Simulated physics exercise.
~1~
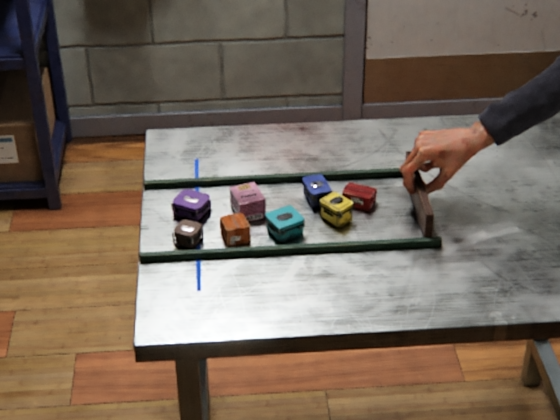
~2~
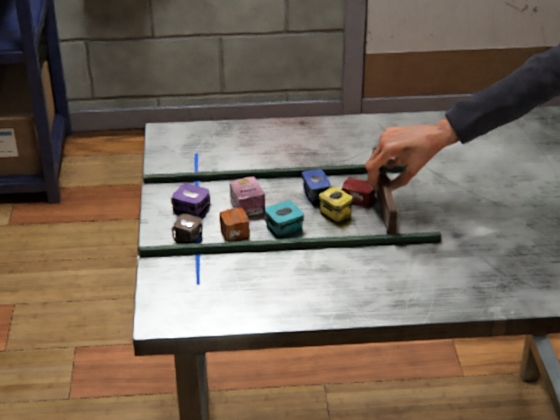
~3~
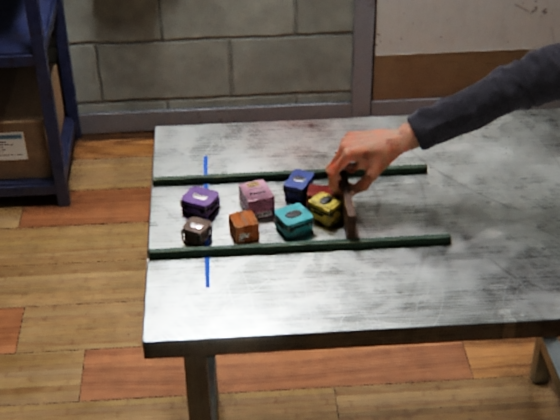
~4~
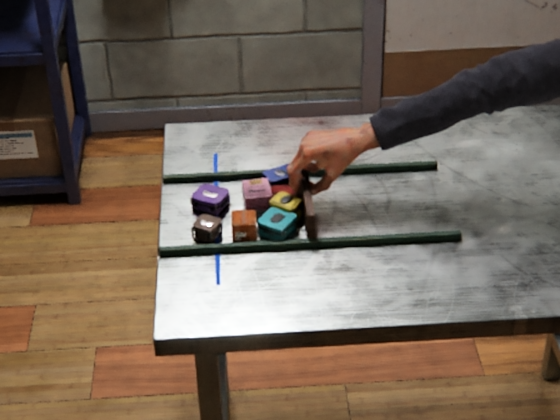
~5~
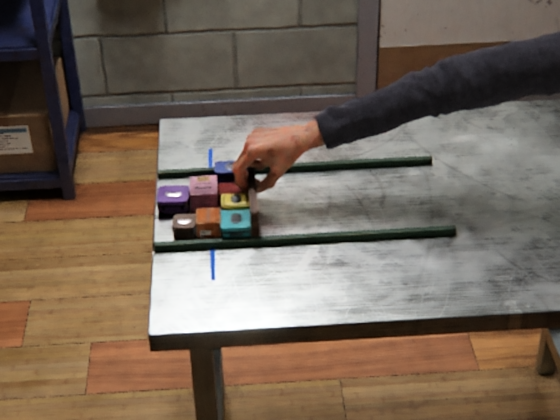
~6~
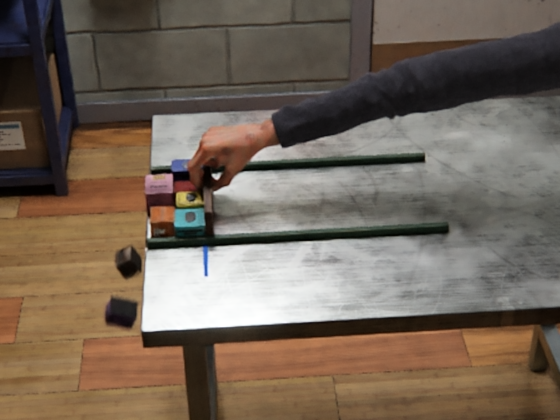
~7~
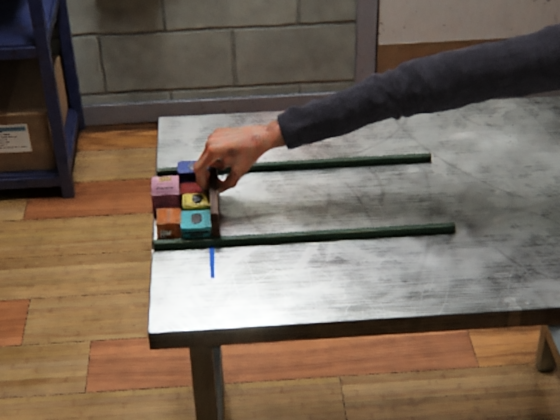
A hand slid an upright board left between two green rails on a table, bunching eight small colourful boxes together and pushing them toward the edge until the purple and brown ones tumbled off, then stopped with the rest still on the table.
